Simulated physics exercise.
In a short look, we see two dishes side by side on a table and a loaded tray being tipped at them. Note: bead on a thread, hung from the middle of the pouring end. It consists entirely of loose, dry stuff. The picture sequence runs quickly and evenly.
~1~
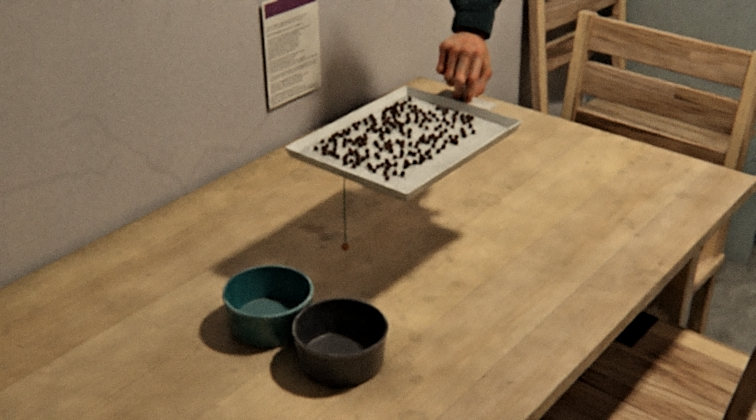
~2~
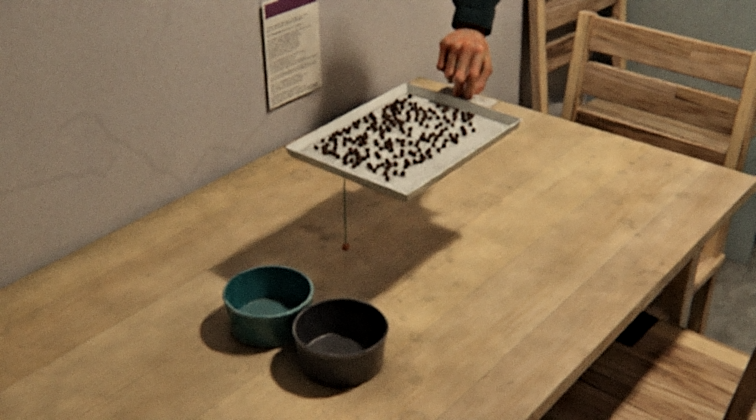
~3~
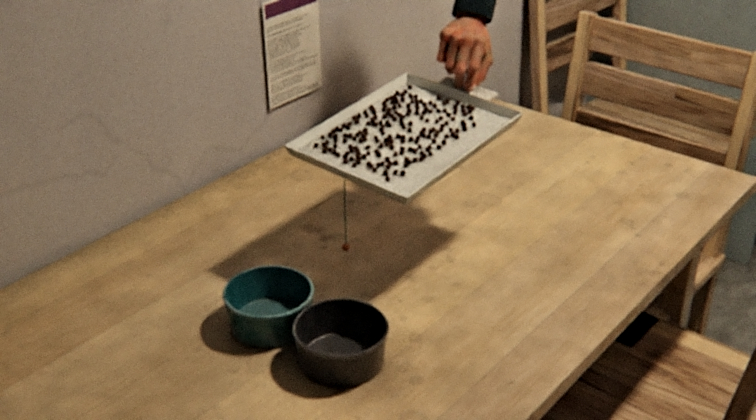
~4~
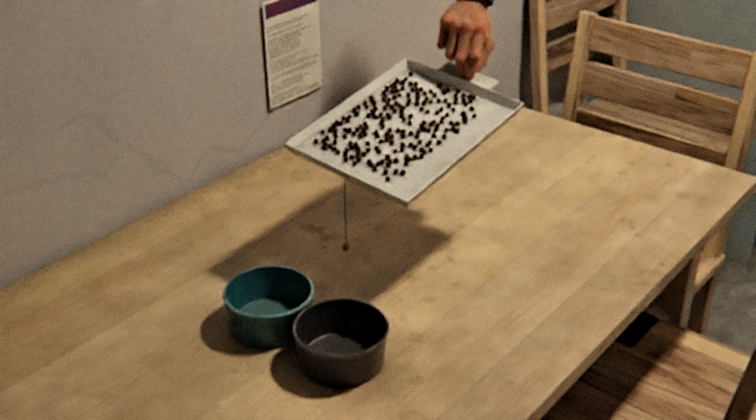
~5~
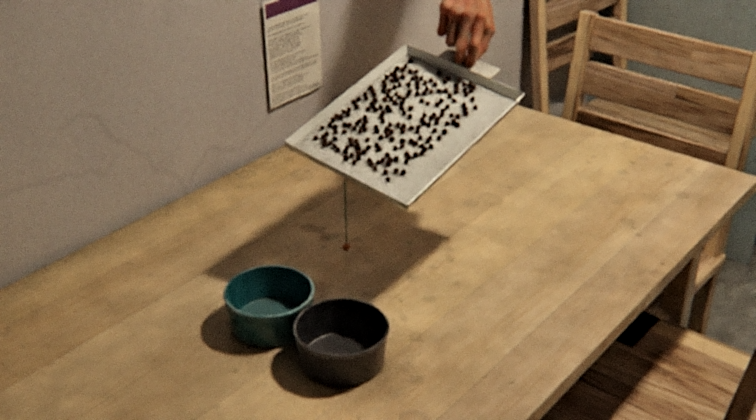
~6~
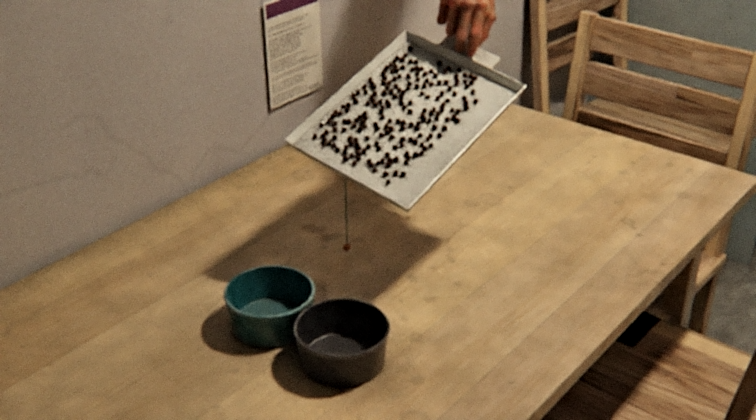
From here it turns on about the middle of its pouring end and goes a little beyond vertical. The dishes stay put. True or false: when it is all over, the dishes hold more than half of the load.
False.
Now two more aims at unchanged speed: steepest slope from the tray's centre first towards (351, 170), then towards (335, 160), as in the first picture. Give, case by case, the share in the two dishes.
First case: 10 %; second case: 0 %.
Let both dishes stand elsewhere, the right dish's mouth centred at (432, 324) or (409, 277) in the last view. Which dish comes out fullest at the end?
So: The one further left first, and the one further right second.
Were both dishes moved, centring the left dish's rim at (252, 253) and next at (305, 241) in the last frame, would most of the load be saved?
Well, the minor share the first time and the bulk the second time.
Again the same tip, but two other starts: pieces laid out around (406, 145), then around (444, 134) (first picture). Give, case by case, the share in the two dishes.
Close to 0 and close to 0 per cent.
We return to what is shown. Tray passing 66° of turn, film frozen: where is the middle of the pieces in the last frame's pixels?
The load's middle is around (394, 217).
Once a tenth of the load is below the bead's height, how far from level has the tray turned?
65°.
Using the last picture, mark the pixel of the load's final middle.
Close to (400, 328) in the last picture.
Just after the last frame, tray tipped steeply; roughly two thirds on the tray; about a tenth outside both; roughly a third in the air.
A moment on, tray tipped past a quarter turn; just a few on the tray; just a few in the right dish; the larger part outside both; about a tenth in the air.
Further on, tray tipped past a quarter turn; just a few in the right dish; almost all outside both.
When it is over, tray tipped past a quarter turn; just a few in the right dish; not one in the left dish; almost all outside both.
